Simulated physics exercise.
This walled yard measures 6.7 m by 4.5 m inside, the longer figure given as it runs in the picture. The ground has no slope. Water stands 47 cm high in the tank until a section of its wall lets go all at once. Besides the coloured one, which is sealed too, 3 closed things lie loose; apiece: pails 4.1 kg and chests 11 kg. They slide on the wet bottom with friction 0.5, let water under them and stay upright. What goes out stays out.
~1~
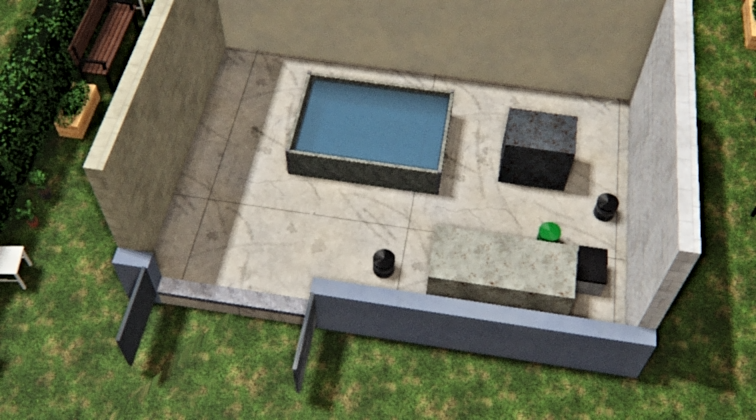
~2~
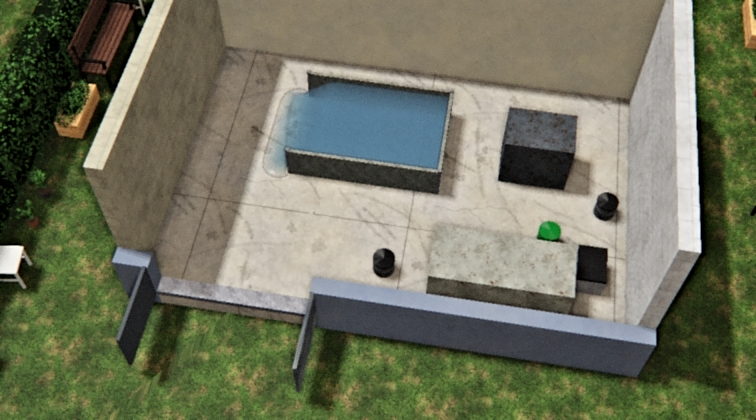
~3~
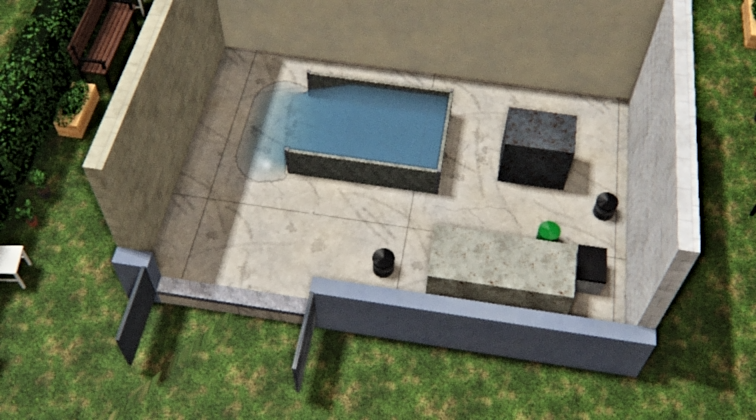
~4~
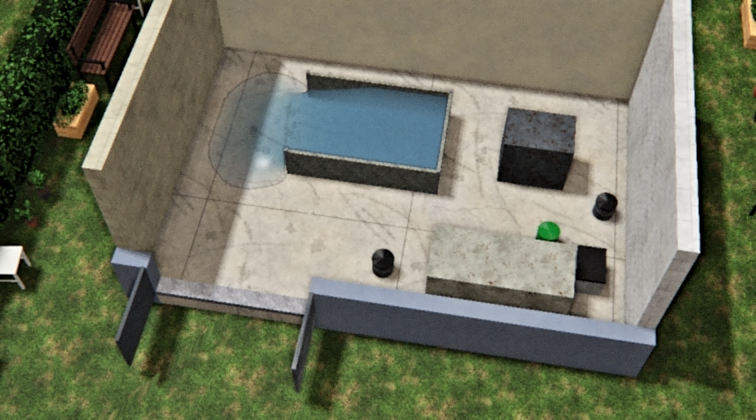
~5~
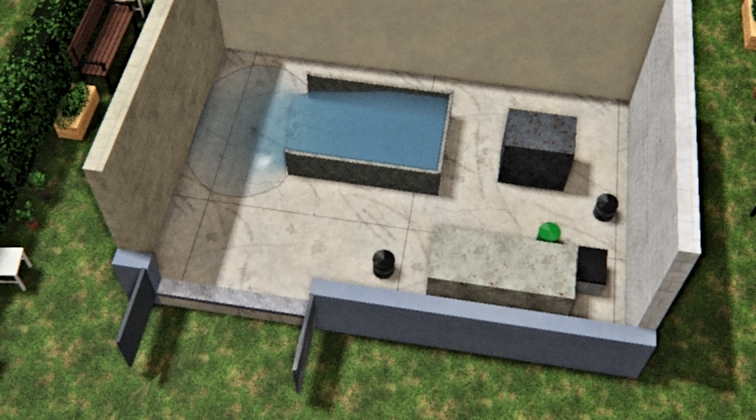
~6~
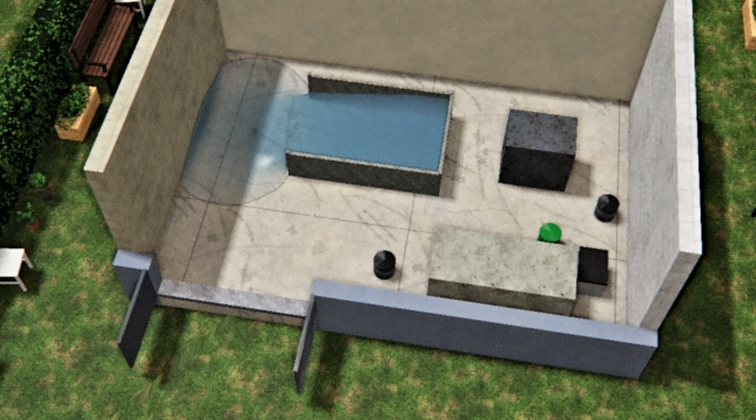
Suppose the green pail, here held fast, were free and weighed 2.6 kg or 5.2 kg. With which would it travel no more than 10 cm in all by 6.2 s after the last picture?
Verdict: The lower weight is enough.
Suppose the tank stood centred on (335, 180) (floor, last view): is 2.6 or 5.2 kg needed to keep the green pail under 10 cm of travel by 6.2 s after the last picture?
Then the lower weight is enough.
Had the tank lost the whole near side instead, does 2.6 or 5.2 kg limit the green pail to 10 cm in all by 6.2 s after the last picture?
Then neither weight holds it.
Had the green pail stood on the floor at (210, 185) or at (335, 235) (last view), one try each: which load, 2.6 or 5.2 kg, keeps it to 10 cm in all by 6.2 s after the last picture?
In turn: Neither holds; the smaller is enough.
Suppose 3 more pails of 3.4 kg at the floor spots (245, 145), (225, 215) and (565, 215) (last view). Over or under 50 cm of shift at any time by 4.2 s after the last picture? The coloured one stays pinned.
In turn: More, more, under.
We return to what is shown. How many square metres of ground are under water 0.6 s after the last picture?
Roughly 8.5 m2.
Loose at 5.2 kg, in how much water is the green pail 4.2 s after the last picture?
About 0 cm.
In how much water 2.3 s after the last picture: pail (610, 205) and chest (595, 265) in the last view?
Roughly 0 and 0 cm.
Then, 0.6 s after the last picture the green pail would be 0 cm from its start with 2.6 kg and 0 cm from its start with 5.2 kg; 0 cm of water round it then.
Then, 2.3 s after the last picture the green pail would be 0 cm from its start with 2.6 kg and 0 cm from its start with 5.2 kg; 0 cm of water round it then.
Then, 4.2 s after the last picture the green pail would be 0 cm from its start with 2.6 kg and 0 cm from its start with 5.2 kg; 0 cm of water round it then.
Then, 6.2 s after the last picture the green pail would be 0 cm from its start with 2.6 kg and 0 cm from its start with 5.2 kg; 2 cm of water round it then.
